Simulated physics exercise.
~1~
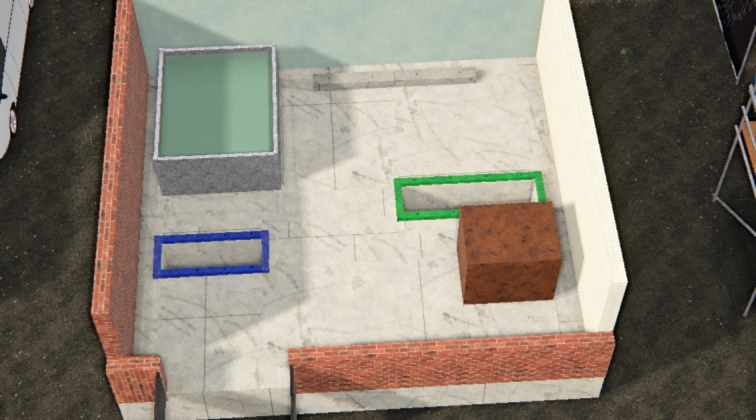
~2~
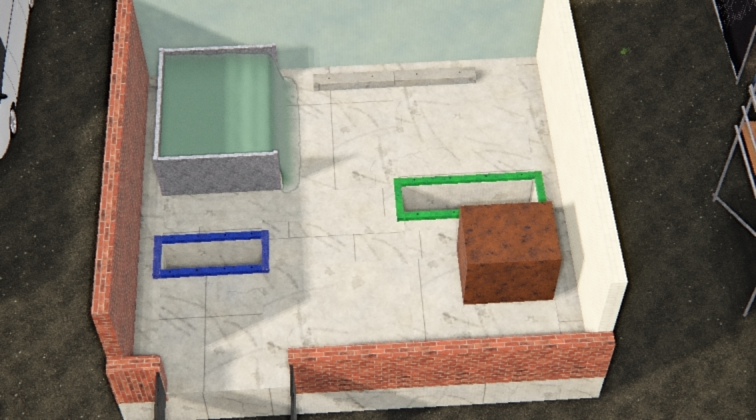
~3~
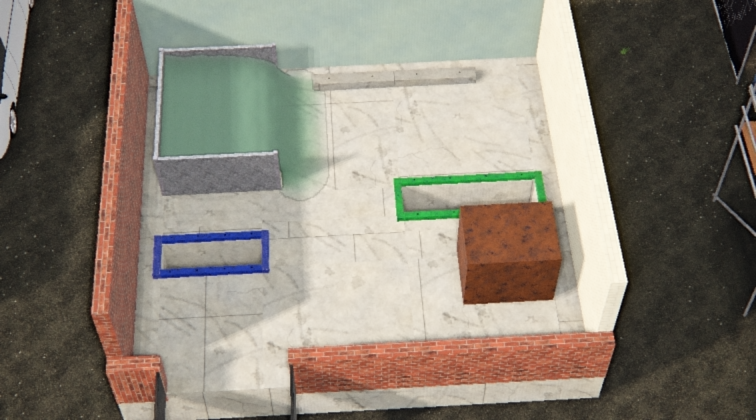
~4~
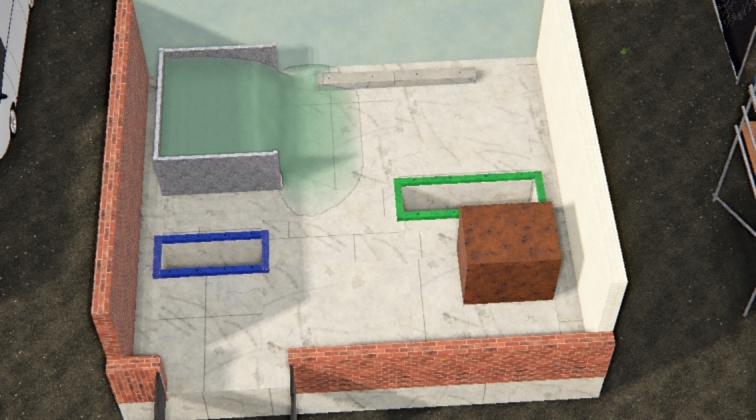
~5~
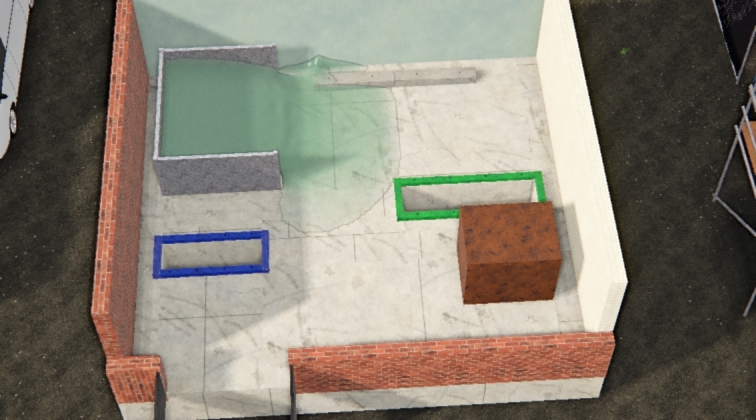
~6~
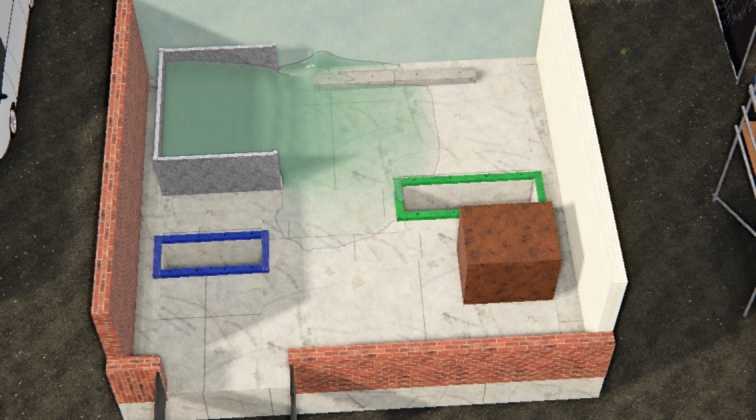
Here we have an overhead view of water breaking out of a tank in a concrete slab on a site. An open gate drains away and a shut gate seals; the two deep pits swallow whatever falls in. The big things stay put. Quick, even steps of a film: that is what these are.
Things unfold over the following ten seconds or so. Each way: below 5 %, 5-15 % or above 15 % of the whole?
In order: The gate will receive a cut lying in the five-to-fifteen per cent band, the green pit will receive a cut exceeding fifteen per cent, the blue pit will receive a cut falling short of five per cent.
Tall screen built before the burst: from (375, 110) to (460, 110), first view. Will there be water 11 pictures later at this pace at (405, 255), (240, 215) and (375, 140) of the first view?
Running through them in order, the first comes out taken by the flood, the second free from flooding and the last taken by the flood.
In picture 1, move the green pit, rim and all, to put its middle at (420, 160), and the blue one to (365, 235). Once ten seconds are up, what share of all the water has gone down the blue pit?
Result - blue pit, 10 in a hundred.
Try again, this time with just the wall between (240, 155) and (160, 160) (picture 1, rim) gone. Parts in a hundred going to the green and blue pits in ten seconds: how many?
Near enough: Green 0 percent, blue 55 percent.
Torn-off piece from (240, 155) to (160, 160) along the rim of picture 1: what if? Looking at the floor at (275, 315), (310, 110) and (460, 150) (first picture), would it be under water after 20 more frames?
So the first one is left untouched, the next left untouched, and the last left untouched.
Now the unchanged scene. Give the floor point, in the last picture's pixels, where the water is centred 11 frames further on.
I'd say near (376, 138).
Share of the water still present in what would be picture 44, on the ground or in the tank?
Some 76 per cent.
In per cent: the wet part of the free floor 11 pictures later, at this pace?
I reckon around 55 %.
A moment on, water covers 45 % of the floor; the gate 0 %, the green pit 2 %, the blue pit 0 %.
Next, water covers 55 % of the floor; the gate 0 %, the green pit 5 %, the blue pit 0 %.
Then, water covers 65 % of the floor; the gate 0 %, the green pit 12 %, the blue pit 0 %.
Later, water covers 90 % of the floor; the gate 0 %, the green pit 23 %, the blue pit 0 %.
In the end, water covers 95 % of the floor; the gate 7 %, the green pit 24 %, the blue pit 0 %.
